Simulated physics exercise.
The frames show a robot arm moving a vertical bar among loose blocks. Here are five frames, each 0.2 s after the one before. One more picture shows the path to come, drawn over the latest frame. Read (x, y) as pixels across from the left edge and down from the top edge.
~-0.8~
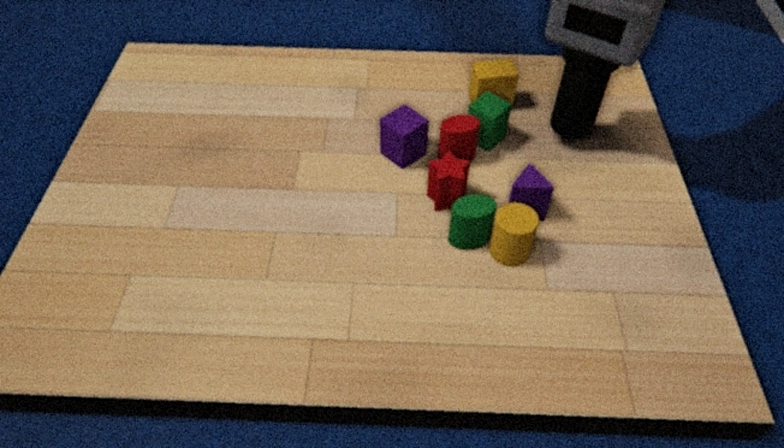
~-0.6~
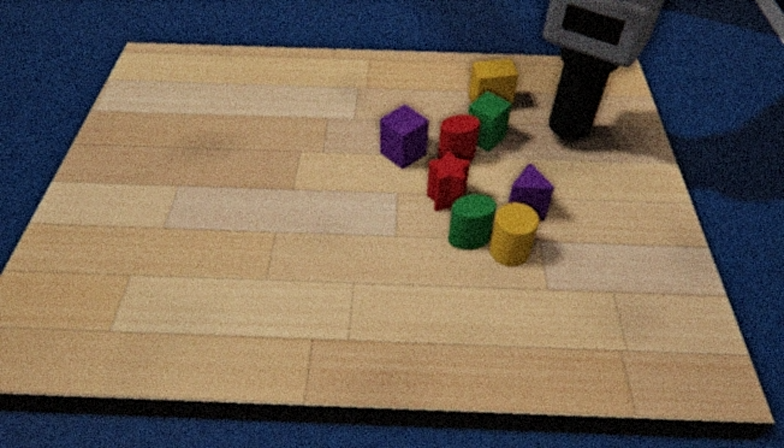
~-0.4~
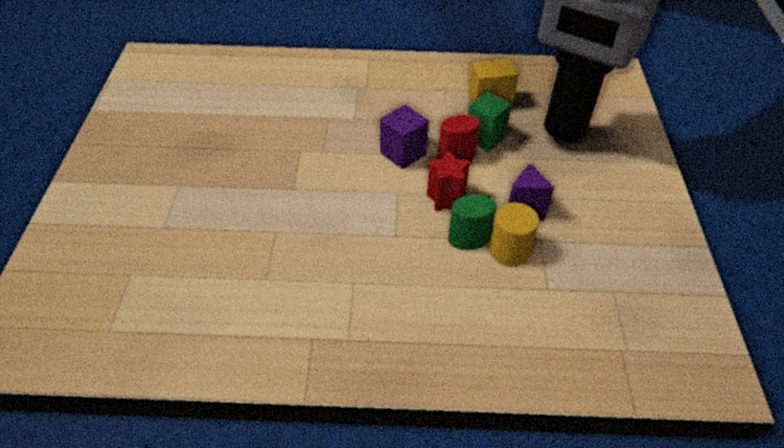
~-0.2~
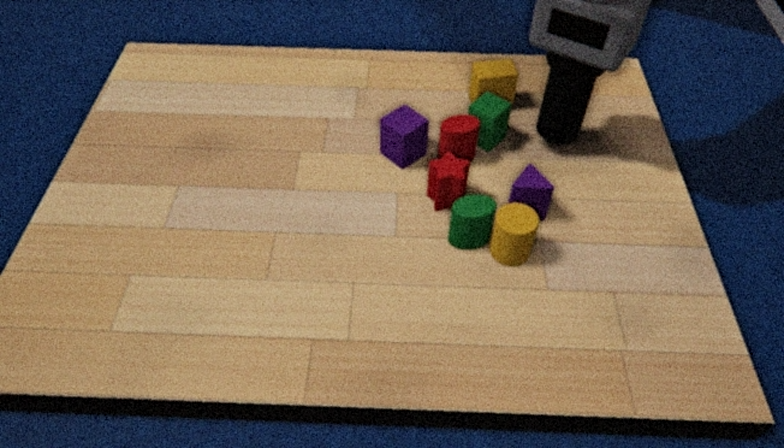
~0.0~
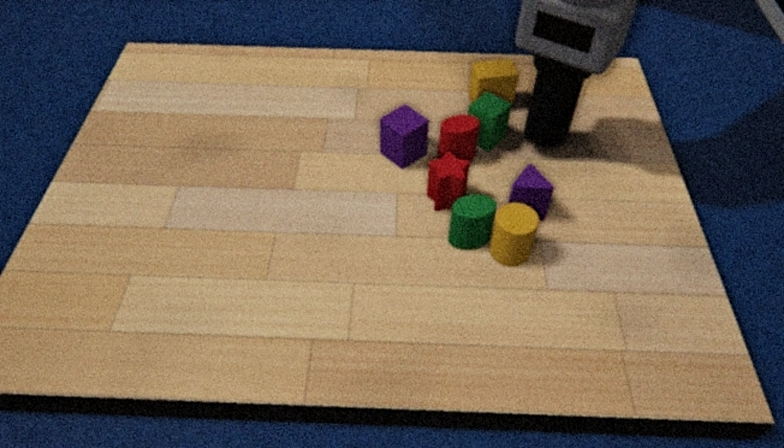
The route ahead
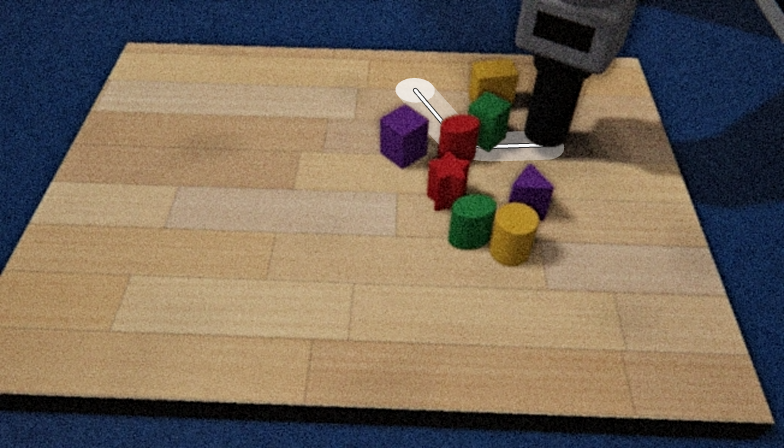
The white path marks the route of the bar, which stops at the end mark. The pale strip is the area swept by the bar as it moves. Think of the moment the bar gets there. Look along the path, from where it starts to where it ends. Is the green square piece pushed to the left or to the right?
Slides left.
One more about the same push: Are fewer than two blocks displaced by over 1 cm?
My answer is no.
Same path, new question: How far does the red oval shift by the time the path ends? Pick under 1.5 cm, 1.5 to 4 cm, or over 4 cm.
From 1.5 to 4 cm.
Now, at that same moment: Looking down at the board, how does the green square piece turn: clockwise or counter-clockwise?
My answer: Anticlockwise.
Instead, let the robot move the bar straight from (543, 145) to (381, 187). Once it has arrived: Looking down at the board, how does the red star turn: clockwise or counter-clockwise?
That block twists counter-clockwise.
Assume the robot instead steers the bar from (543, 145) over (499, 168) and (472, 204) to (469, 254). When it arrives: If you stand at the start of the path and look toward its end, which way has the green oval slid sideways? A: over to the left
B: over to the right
Correct choice: A.
The line goes from (543, 145) via (485, 146) and (442, 122), ending at (415, 90).
The first path, step by step. One third of the way, bar at (486, 135); red oval at (452, 124); green square piece at (455, 99).
Two thirds of the way, bar at (443, 110); red oval at (439, 126), turned 40° anticlockwise; green square piece at (408, 81), turned 40° anticlockwise.
At the end, bar at (416, 78); red oval at (439, 126), turned 40° anticlockwise; green square piece at (393, 76), turned 65° anticlockwise; yellow oblong unmoved.
